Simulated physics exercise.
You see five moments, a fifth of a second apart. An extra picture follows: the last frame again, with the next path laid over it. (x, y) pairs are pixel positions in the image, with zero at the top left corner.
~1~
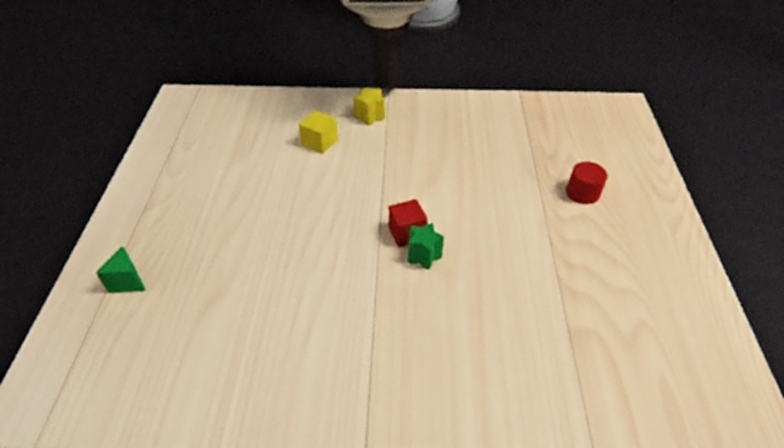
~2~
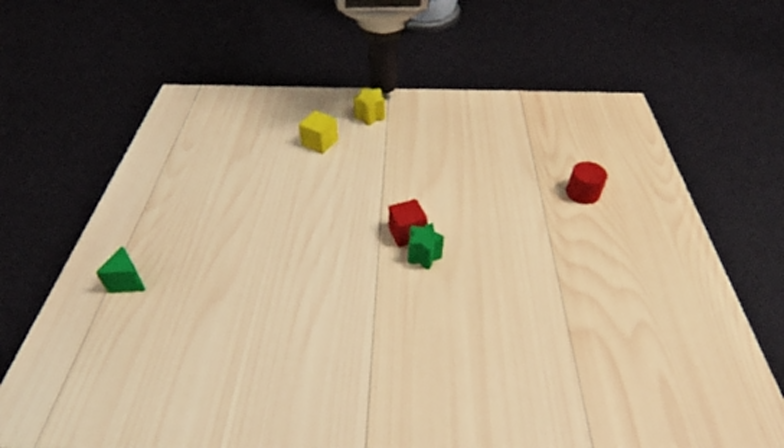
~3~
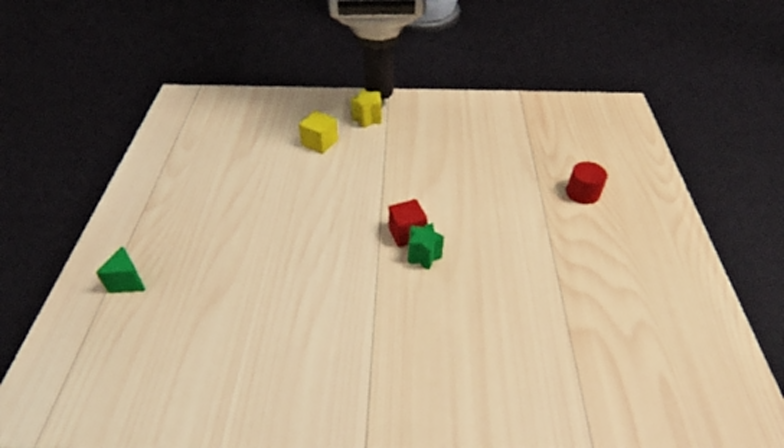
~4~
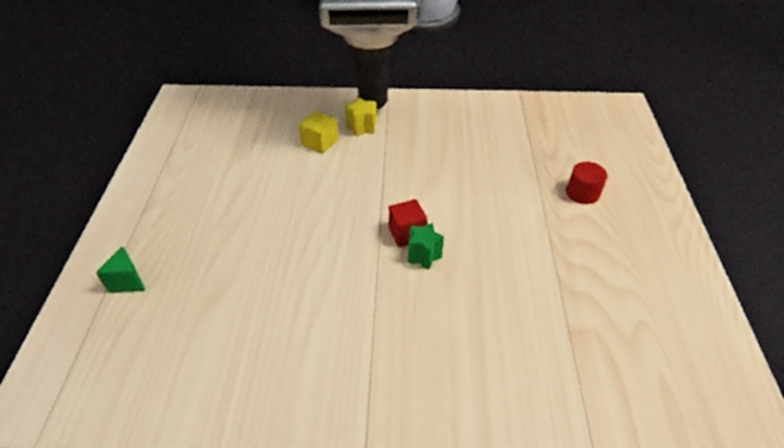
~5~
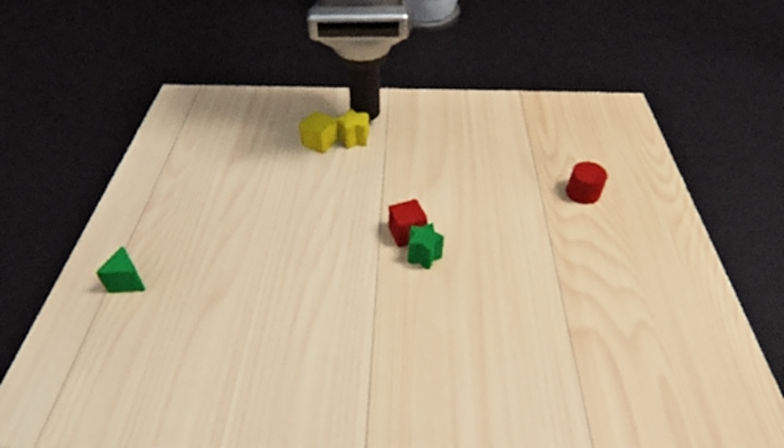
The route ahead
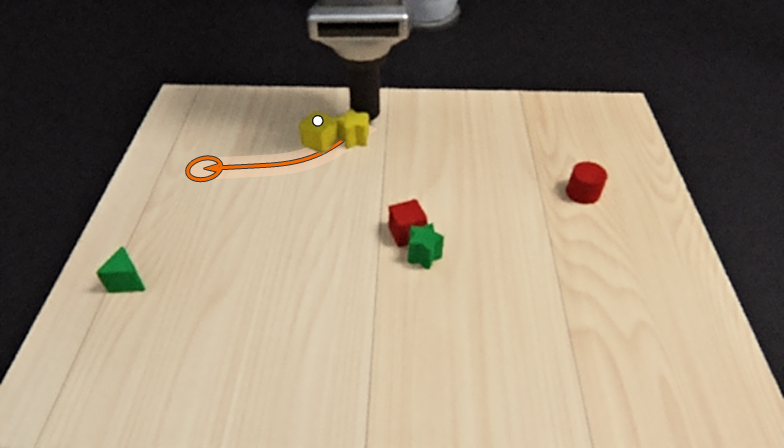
On a wooden board, a dark rod nudges a yellow star against a yellow block.
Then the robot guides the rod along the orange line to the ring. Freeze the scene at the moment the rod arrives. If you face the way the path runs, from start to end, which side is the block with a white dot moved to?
Answer: Rightward.
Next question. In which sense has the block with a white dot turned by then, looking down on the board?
Watching from overhead, you'd notice the block with a white dot rotating clockwise.
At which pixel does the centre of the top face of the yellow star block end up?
I'd expect the centre of its top face to be at (324, 152).
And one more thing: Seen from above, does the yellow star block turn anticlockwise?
That would be a yes.
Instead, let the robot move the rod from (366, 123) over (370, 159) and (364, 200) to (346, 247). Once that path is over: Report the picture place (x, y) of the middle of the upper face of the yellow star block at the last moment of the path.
If I read the scene right, the answer is (338, 148).
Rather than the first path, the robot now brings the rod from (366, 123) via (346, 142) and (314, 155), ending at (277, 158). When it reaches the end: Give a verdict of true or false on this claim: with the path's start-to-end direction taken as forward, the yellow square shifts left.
The claim does not hold.
Path on the board, from (366, 123) via (325, 151) and (267, 165), ending at (204, 169); the dot is on the yellow square.
What follows on the original path. One third of the way, rod (323, 142); yellow square (291, 130), turned 70° clockwise; yellow star block (327, 148), turned 40° anticlockwise.
Two thirds of the way, rod (263, 156); yellow square (240, 131), turned 110° clockwise; yellow star block (324, 152), turned 60° anticlockwise.
At the end, rod (201, 159); yellow square (225, 126), turned 140° clockwise; yellow star block (324, 152), turned 60° anticlockwise.
